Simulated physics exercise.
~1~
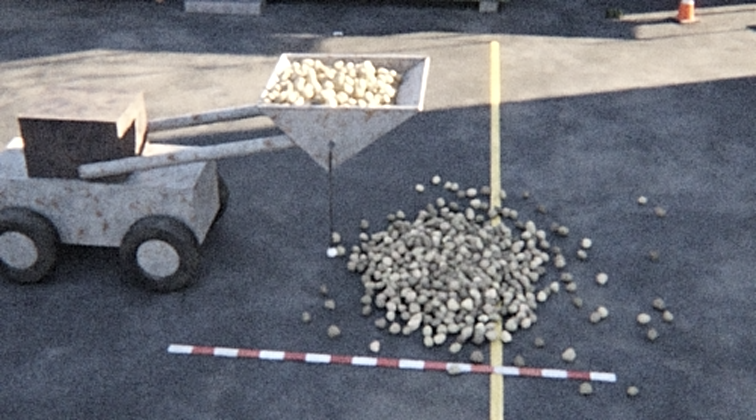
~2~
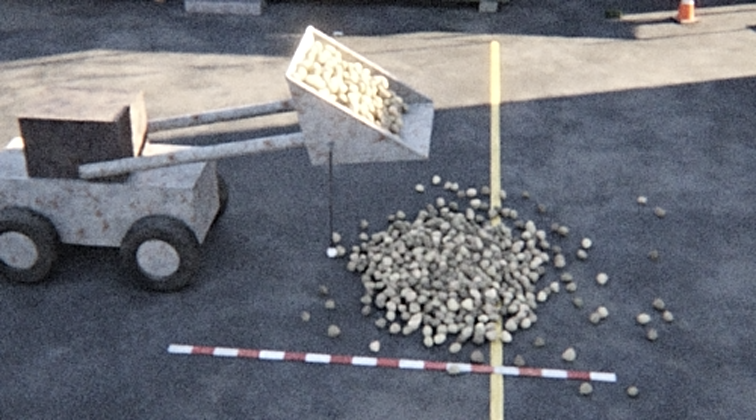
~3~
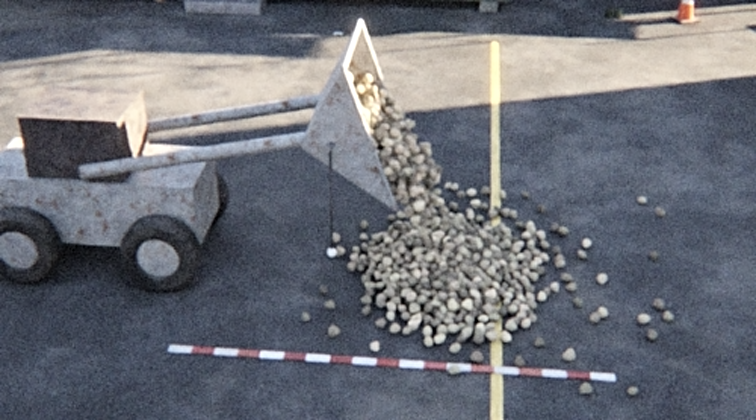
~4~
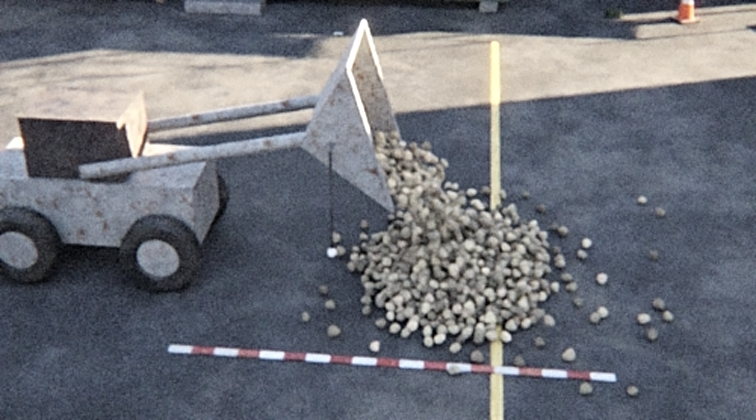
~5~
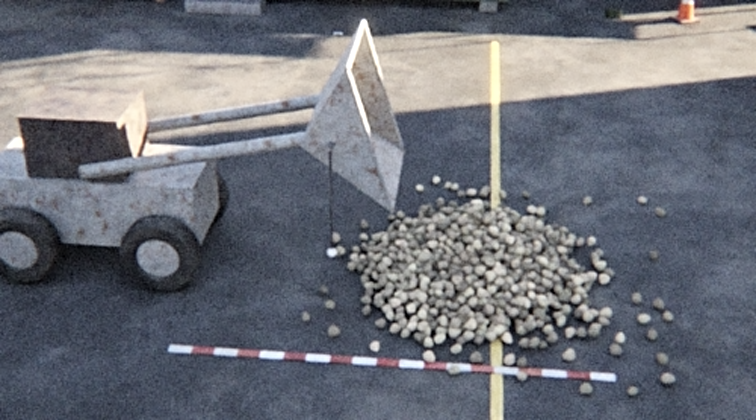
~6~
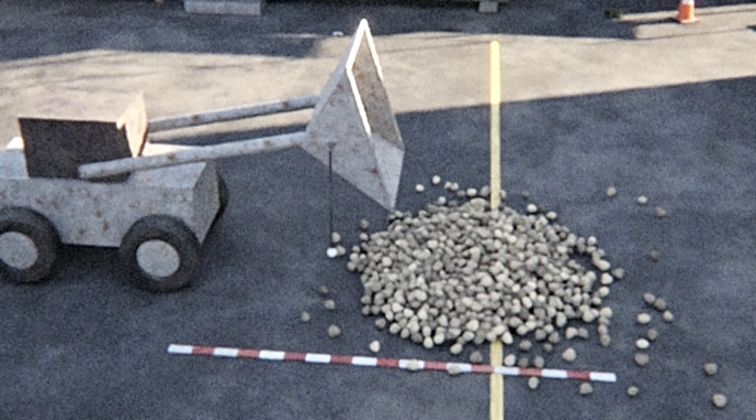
A dark paved yard with a sunlit strip along the back is seen from above at an angle. At left stands a pale, rust-flecked loader with black tyres, its arms holding a bucket of round stones beside a loose heap; a yellow line runs beneath the heap, a red-and-white rod lies in front, and an orange cone stands at upper right. The bucket tips to the right, and its stones pour from the lip onto the heap. They slide rightward across the line, a few rolling farther. The bucket stays tipped and empty above a broader pile.
